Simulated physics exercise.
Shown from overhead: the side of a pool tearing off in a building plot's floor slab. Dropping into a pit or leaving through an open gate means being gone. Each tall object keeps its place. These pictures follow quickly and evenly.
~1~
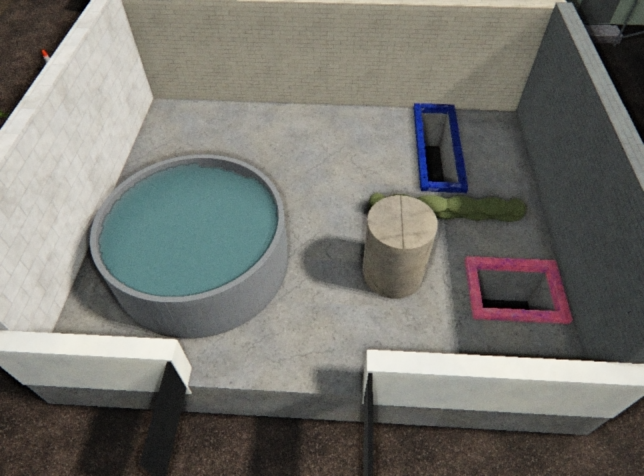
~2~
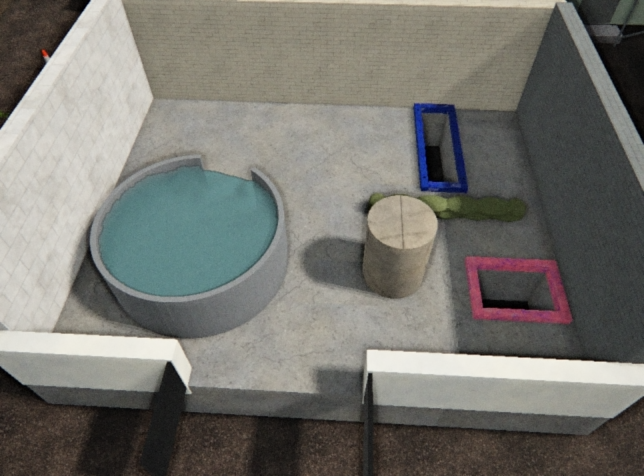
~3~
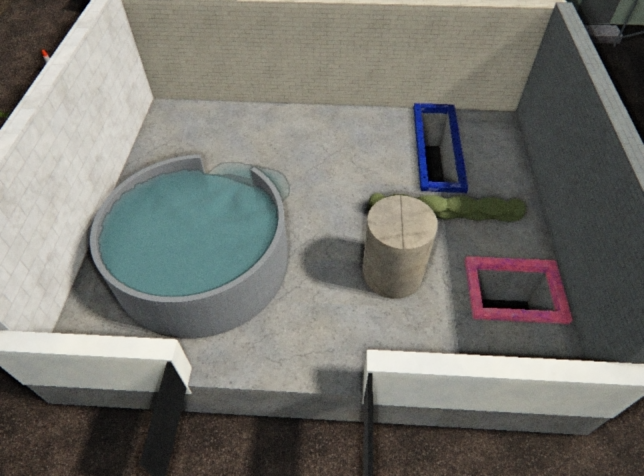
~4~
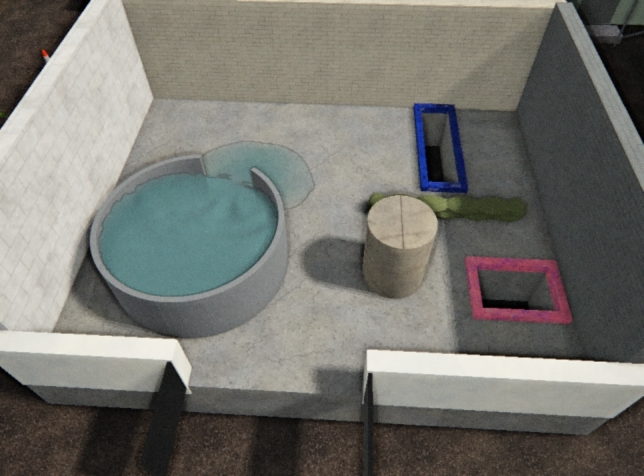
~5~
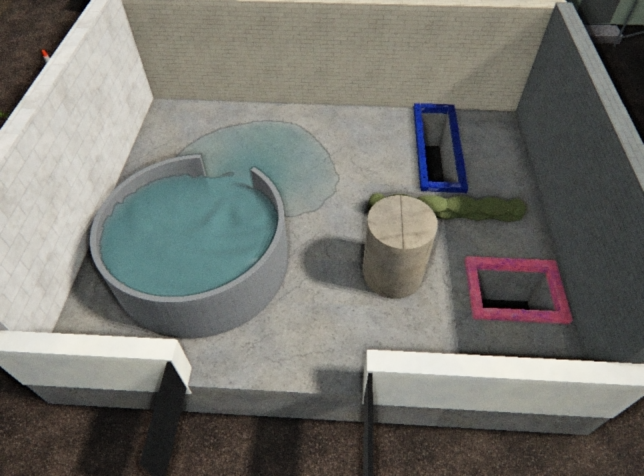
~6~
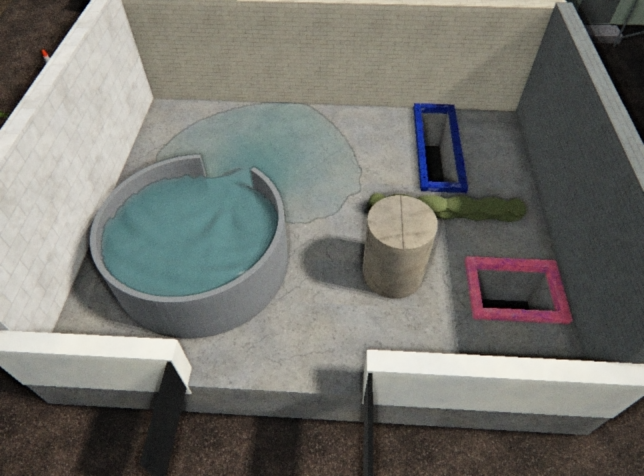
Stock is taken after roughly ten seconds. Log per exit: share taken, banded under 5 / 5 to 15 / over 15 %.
Log - gate: Under 5 %; blue pit: Over 15 %; pink pit: Under 5 %.
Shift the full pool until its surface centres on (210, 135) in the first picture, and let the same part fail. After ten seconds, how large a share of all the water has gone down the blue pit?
Share for the blue pit - 30 in a hundred.
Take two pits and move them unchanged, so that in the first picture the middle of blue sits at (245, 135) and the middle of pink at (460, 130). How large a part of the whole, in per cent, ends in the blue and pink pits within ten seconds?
Of everything, blue catches 25 per cent while pink catches 12 per cent.
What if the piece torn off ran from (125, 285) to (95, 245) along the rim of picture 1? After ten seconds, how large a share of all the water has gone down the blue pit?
About 4 percent ends up in the blue pit, by my reckoning.
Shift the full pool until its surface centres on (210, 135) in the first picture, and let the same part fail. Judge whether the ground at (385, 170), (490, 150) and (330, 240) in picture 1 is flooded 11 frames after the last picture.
So, first one got wet, second one stays dry, third one stays dry.
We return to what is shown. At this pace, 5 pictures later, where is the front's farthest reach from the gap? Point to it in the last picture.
Farthest reach: (423, 108).
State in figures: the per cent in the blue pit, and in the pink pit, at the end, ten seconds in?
I reckon close to 22 % and close to 0 % respectively.
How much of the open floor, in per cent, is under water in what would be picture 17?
40 %.
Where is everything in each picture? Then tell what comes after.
The round tank at (190, 224) is whole and still, in the first picture.
The front is at a hidden place, out from the gap on the round tank's far side, in the second picture.
The front is at (275, 174), out from the gap on the round tank's far side, in the third picture.
The front is at (283, 149), out from the gap on the round tank's far side, in the fourth picture.
The front is at (293, 127), out from the gap on the round tank's far side, in the fifth picture.
The front is at (300, 106), out from the gap on the round tank's far side, in the sixth picture.
A moment on, water covers 35 % of the floor; the gate 0 %, the blue pit 0 %, the pink pit 0 %.
Next, water covers 40 % of the floor; the gate 0 %, the blue pit 3 %, the pink pit 0 %.
Then, water covers 50 % of the floor; the gate 0 %, the blue pit 10 %, the pink pit 0 %.
Later, water covers 65 % of the floor; the gate 0 %, the blue pit 18 %, the pink pit 0 %.
In the end, water covers 95 % of the floor; the gate 2 %, the blue pit 23 %, the pink pit 0 %.
